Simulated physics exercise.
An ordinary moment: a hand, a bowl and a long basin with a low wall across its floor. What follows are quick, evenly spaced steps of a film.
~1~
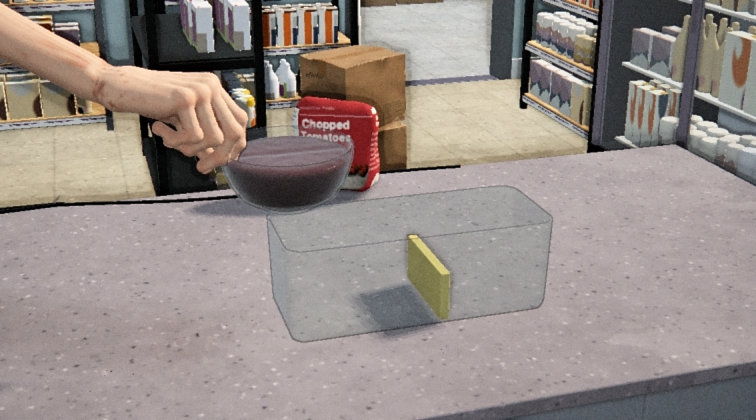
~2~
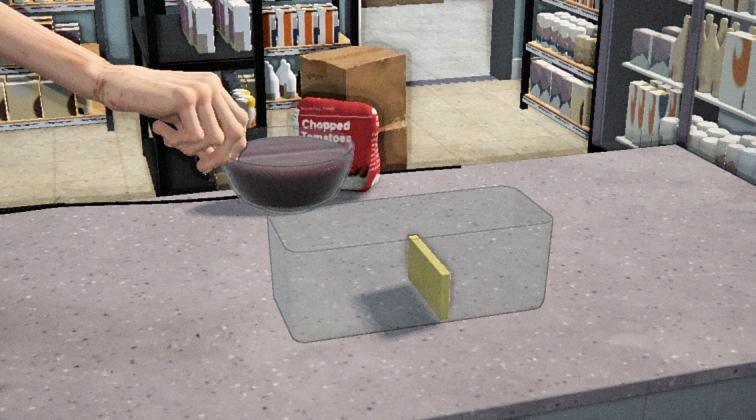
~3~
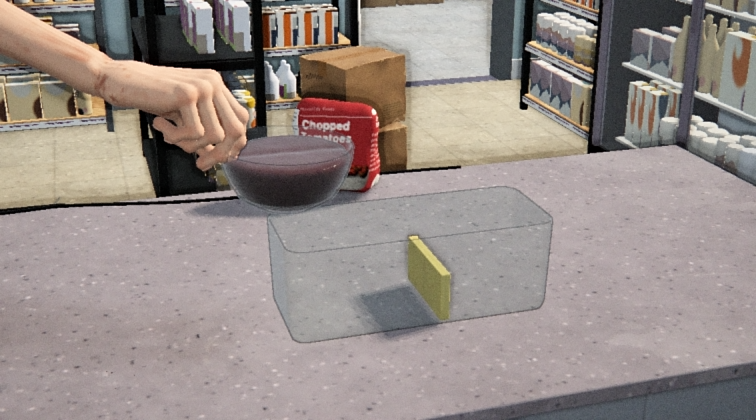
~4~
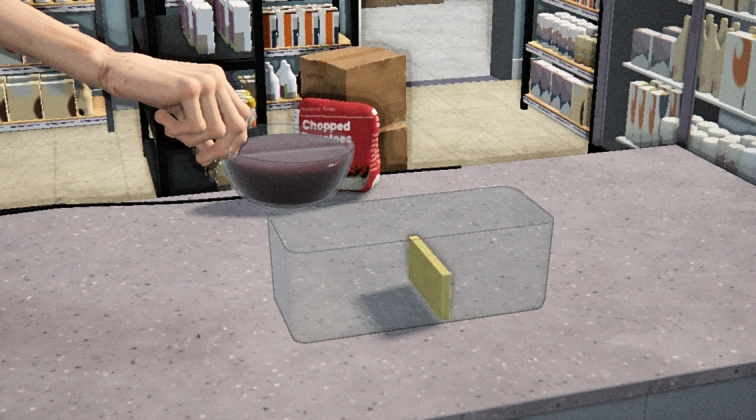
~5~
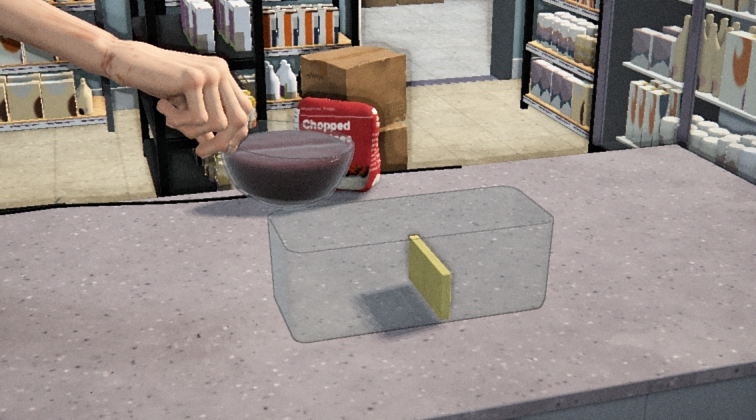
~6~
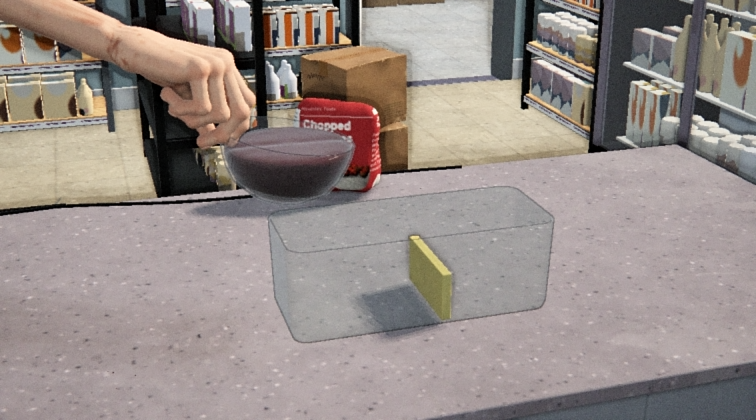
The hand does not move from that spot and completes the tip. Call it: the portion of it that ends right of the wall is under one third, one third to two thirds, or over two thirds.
One third to two thirds.
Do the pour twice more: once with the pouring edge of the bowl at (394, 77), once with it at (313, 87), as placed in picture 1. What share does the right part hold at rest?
Estimate, in order: 95 and 5 per cent.
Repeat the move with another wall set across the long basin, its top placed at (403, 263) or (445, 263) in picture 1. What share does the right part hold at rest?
About 90 % and 10 %.
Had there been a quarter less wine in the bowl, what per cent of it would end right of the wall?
I'd say roughly 35 percent.
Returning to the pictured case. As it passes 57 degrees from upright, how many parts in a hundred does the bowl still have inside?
It still holds around 50 per cent there.
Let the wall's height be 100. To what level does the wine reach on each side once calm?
The left reads 30 in a hundred and the right 30 in a hundred.
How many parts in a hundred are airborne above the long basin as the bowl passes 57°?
Share out of both vessels: Approx. 30 %.
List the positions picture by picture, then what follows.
The first picture shows tilt 0°; pouring edge (350, 141); surface from (223, 159) to (346, 148); the long basin's rim runs from (276, 233) to (534, 204); the wall's top is at (428, 255).
The second picture shows tilt 0°; pouring edge (351, 142); surface from (223, 159) to (347, 148).
The third picture shows tilt 2°; pouring edge (350, 142); surface from (223, 158) to (347, 147).
The fourth picture shows tilt 4°; pouring edge (351, 142); surface from (223, 157) to (347, 145).
The fifth picture shows tilt 7°; pouring edge (351, 142); surface from (224, 153) to (347, 142).
The sixth picture shows tilt 10°; pouring edge (351, 142); surface from (223, 149) to (348, 139).
A moment on, the bowl is tipped part way and 52 per cent is still to pour, 17 is left of the wall and 0 right of it.
Next, the bowl is tipped on its side and 5 per cent is still to pour, 41 is left of the wall and 42 right of it.
Then the bowl is tipped on its side and 0 per cent is still to pour, 55 is left of the wall and 44 right of it.
Later the bowl is tipped on its side and 0 per cent is still to pour, 55 is left of the wall and 44 right of it.
Finally, 55 per cent lies left of the wall, 44 right of it and 1 outside.
